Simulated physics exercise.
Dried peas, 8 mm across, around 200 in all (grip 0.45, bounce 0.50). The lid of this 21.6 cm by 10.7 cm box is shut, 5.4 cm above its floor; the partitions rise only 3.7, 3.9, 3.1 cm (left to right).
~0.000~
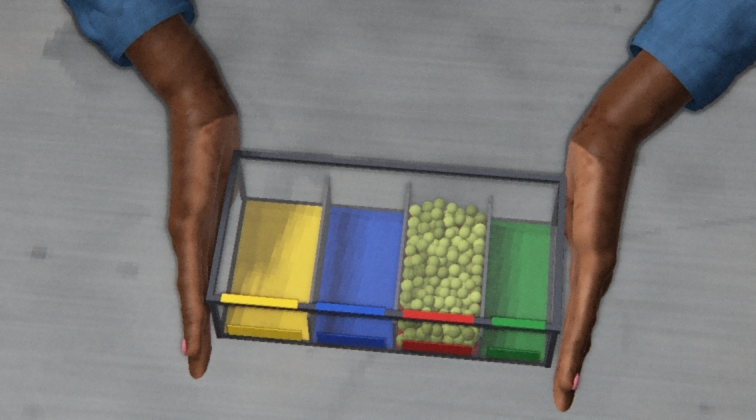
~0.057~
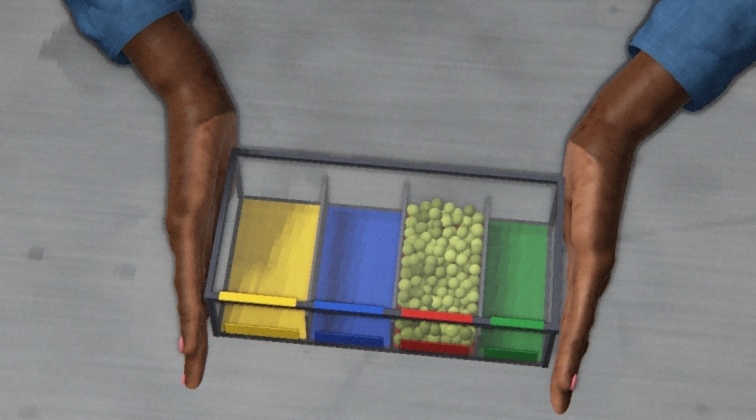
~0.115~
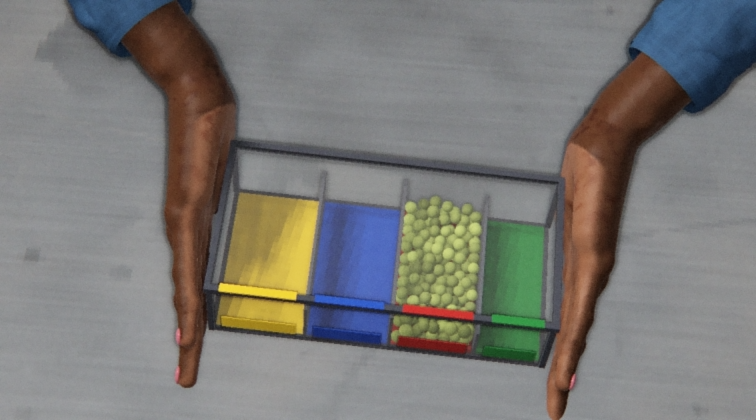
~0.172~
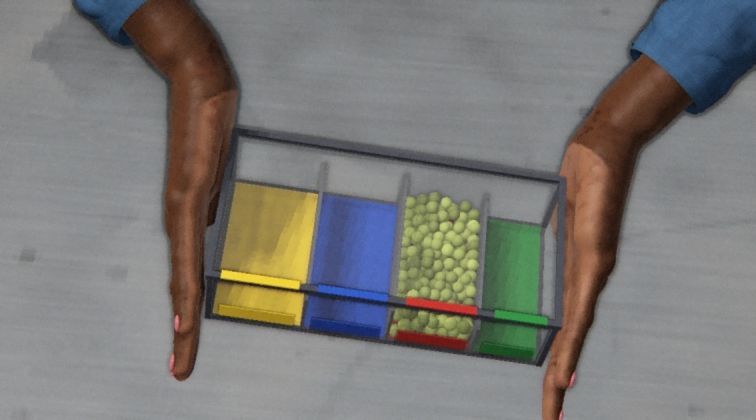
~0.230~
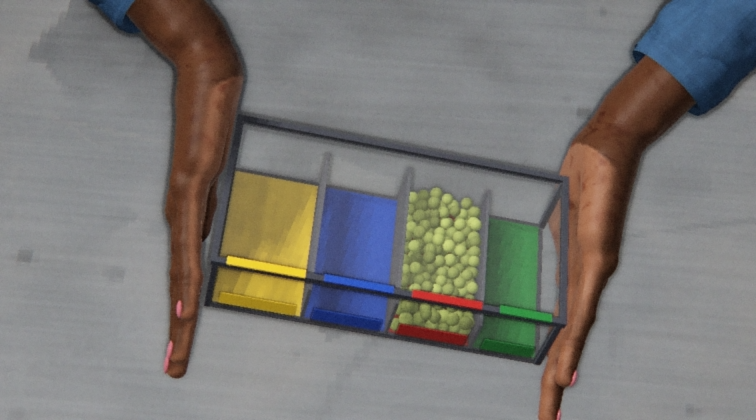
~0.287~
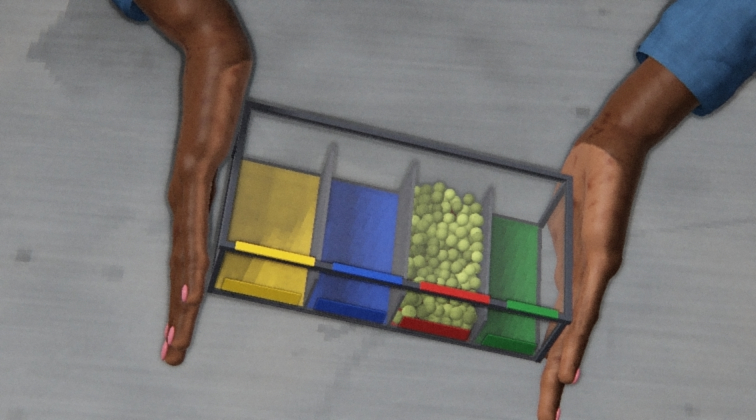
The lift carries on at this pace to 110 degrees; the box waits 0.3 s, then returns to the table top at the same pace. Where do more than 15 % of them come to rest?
Red compartment: Over; blue compartment: Under; green compartment: Over; yellow compartment: Under.
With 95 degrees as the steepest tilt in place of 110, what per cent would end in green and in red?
Green 75, red 25.
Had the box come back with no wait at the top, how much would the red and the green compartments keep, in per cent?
Then: Red 25, green 75.
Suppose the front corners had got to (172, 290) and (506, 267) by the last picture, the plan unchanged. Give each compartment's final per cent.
Red 60; blue 10; green 0; yellow 25.
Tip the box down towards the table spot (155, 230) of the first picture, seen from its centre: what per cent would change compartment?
Some 50 per cent.
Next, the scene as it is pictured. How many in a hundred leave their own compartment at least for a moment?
About 80 per cent.
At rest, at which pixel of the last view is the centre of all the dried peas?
Near (503, 252).
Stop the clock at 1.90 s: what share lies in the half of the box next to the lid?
Some 80 per cent.
Then, at 1.90 s, tilt 110 degrees; red 35 %, green 65 %.
After 2.98 s, tilt 55 degrees; red 25 %, green 75 %.
Then, at 4.02 s, tilt 0 degrees; red 20 %, green 80 %.
In the end, at 4.5 s, red 20 %, blue 0 %, green 80 %, yellow 0 %.
